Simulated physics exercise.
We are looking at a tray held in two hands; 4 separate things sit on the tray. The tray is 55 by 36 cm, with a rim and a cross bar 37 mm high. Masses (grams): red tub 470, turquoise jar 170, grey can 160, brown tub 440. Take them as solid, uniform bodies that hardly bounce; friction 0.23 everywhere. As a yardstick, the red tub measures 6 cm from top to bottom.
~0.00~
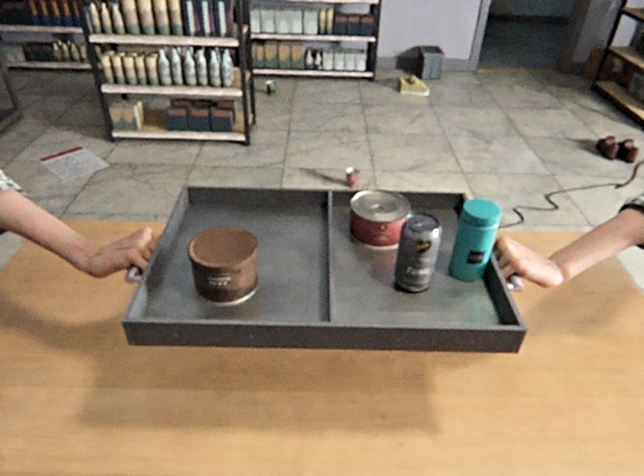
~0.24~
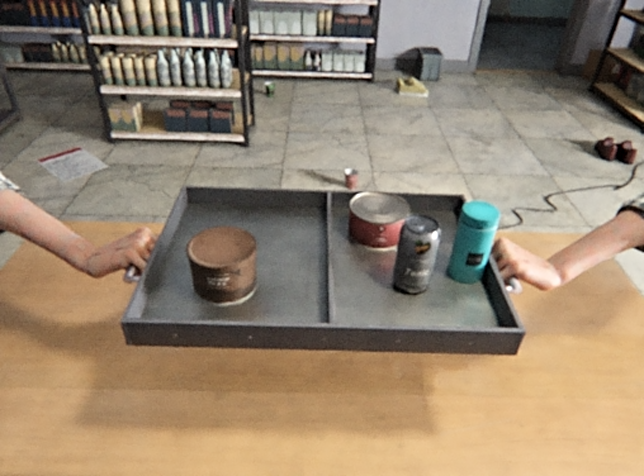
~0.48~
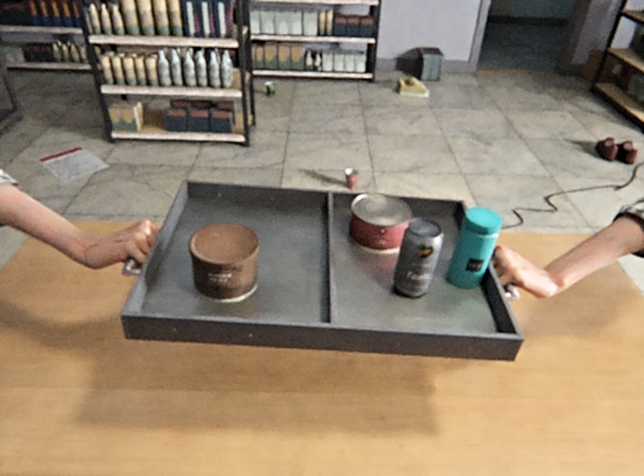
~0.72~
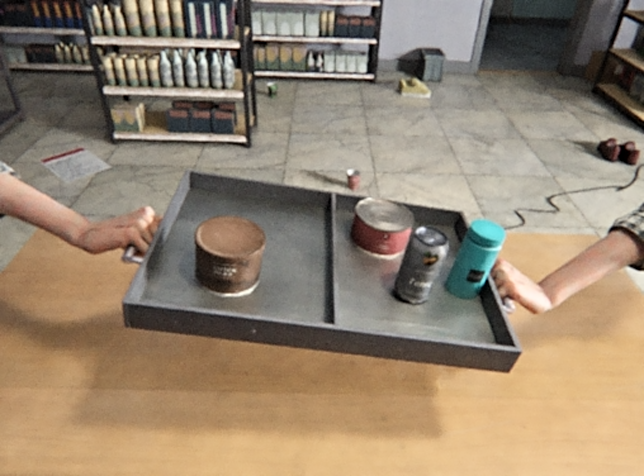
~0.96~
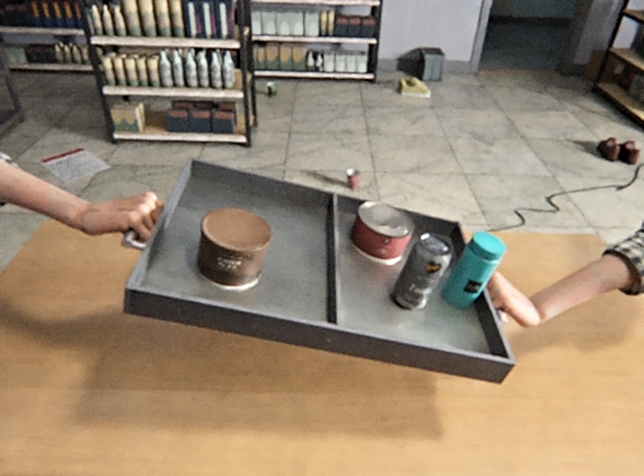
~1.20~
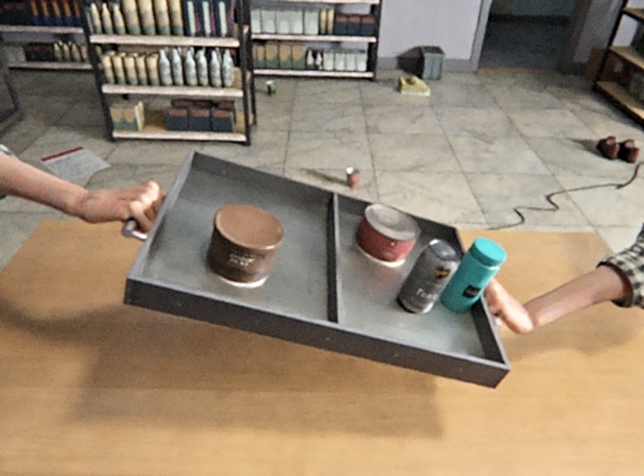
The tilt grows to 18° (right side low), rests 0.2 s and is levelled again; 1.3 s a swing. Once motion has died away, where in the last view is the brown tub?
It ends at about (296, 267).
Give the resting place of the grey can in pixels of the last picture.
Around (454, 258).
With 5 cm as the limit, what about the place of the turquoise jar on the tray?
The turquoise jar keeps its place.
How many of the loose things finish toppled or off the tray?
In all, 0.
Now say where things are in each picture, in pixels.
The first frame shows tray level; brown tub (225, 265); red tub (379, 218).
The second frame shows tray level; grey can (416, 255); red tub (378, 220).
The third frame shows tray at 3°, right edge down; turquoise jar (473, 249); grey can (417, 259).
The fourth frame shows tray at 8°, right edge down; red tub (381, 227); turquoise jar (474, 260).
The fifth frame shows tray at 14°, right edge down; grey can (421, 273); red tub (381, 231).
The sixth frame shows tray at 17°, right edge down; brown tub (244, 245); turquoise jar (471, 276).
Around 1.40 s, tray at 18°, right edge down; brown tub shifted 6 cm near (272, 251); grey can shifted 5 cm; red tub shifted 4 cm.
Around 1.50 s, tray at 18°, right edge down; brown tub shifted 9 cm near (294, 257); red tub shifted 7 cm; grey can shifted 6 cm.
Around 2.20 s, tray at 10°, right edge down; brown tub shifted 11 cm near (301, 263); red tub shifted 12 cm; grey can shifted 6 cm.
Finally (3.4 s), not toppled but over 5 cm from the start, red tub, grey can and brown tub; the last one still in place (within 5 cm). In the last view, brown tub near (296, 267).
